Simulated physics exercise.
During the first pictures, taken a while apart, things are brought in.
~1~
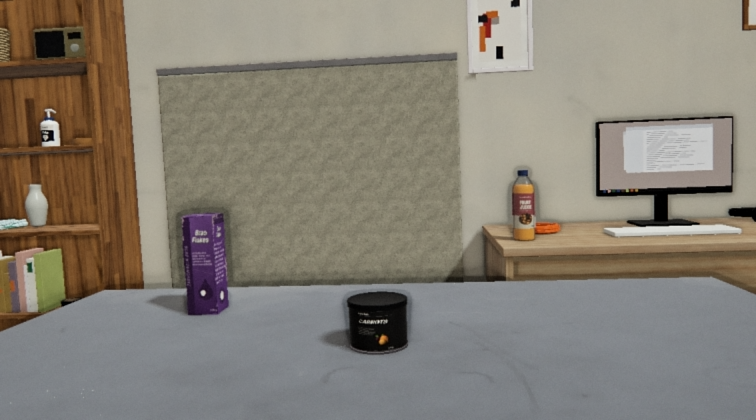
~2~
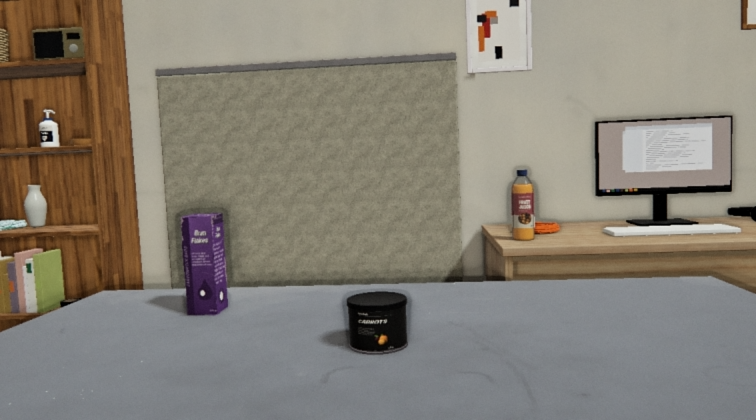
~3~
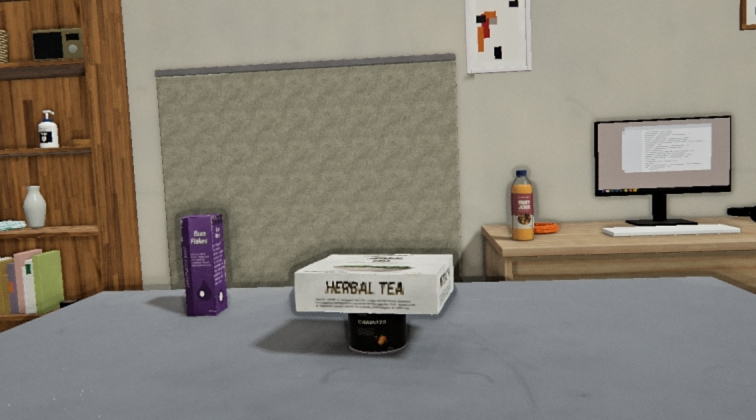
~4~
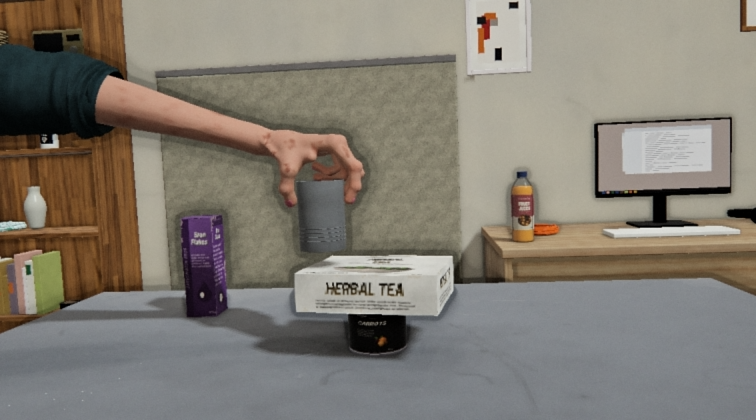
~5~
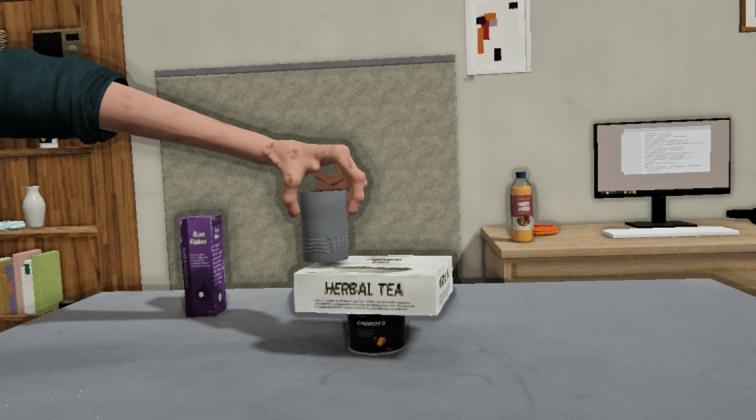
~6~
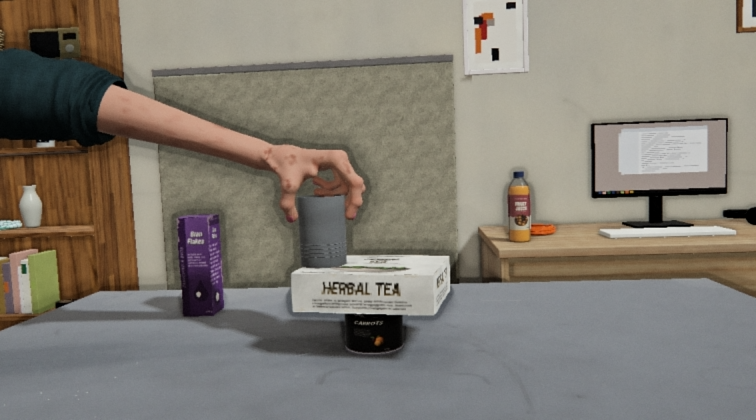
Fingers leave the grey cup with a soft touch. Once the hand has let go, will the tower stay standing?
Nothing comes down.
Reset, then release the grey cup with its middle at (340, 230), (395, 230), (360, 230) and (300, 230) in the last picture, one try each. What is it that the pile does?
First, it holds; second, it stays up; third, it stays up; fourth, it comes apart.
Then, 0.20 s later than the last frame, all is still.
Then, 0.60 s later than the last frame, grey cup resting near (322, 231).
When it is over, all 4 as before. End places, in pixels of the last picture, grey cup near (322, 231). The pile holds.
